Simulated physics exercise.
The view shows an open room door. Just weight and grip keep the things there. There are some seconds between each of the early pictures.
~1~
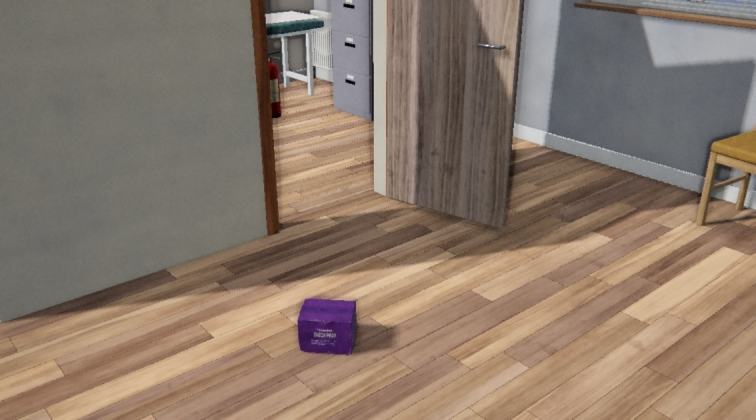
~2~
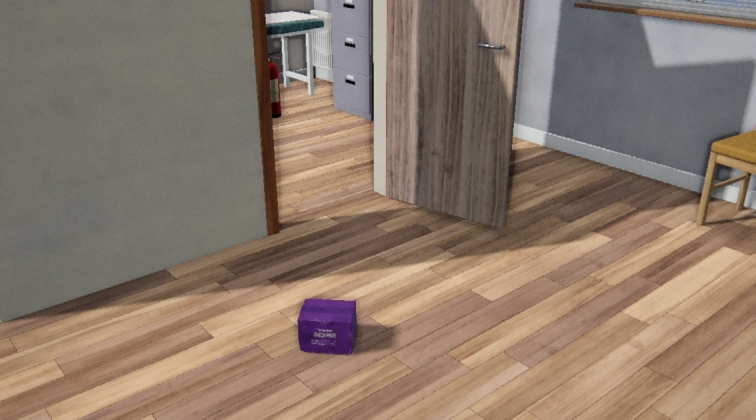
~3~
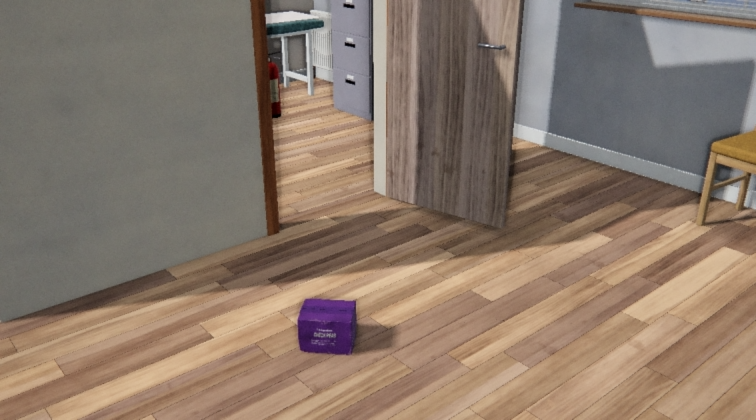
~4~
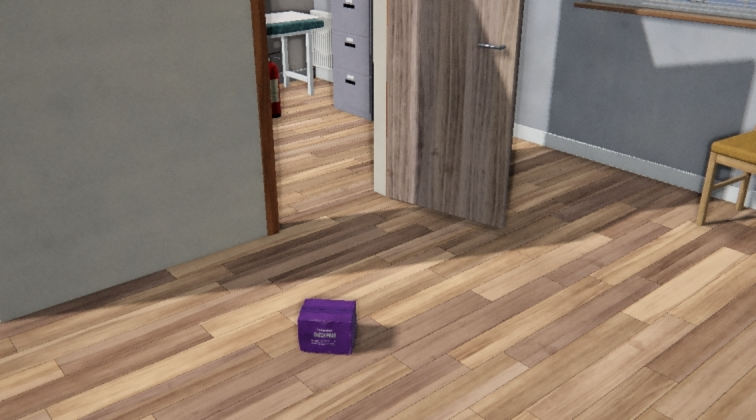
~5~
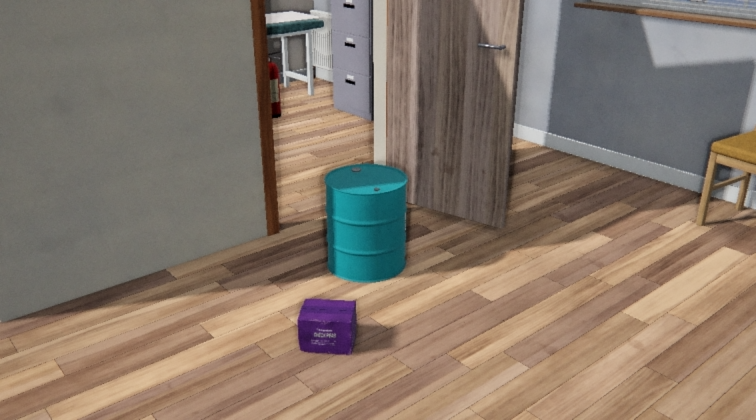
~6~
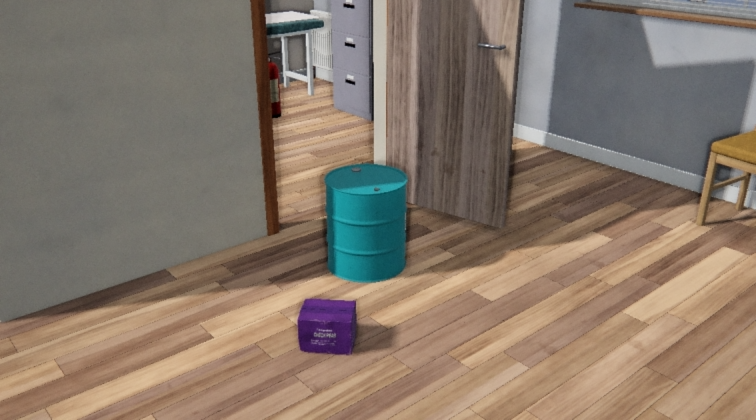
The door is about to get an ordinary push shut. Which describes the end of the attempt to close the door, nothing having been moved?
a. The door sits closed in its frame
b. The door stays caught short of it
b, the door stays caught short of it.
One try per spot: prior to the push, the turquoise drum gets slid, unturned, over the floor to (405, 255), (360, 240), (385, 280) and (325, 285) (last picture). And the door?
Well, the first time the door halts partway, the second time it halts partway, the third time it completes its swing, and the fourth time it completes its swing.
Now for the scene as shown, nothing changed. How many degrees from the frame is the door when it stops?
Angle: About 55°.
Then, 0.70 s after the last picture, open by 88°.
Then, 1.10 s after the last picture, open by 70°.
At rest, open by 56°; both in place. Seen from the same camera at the end, turquoise drum near (366, 222).
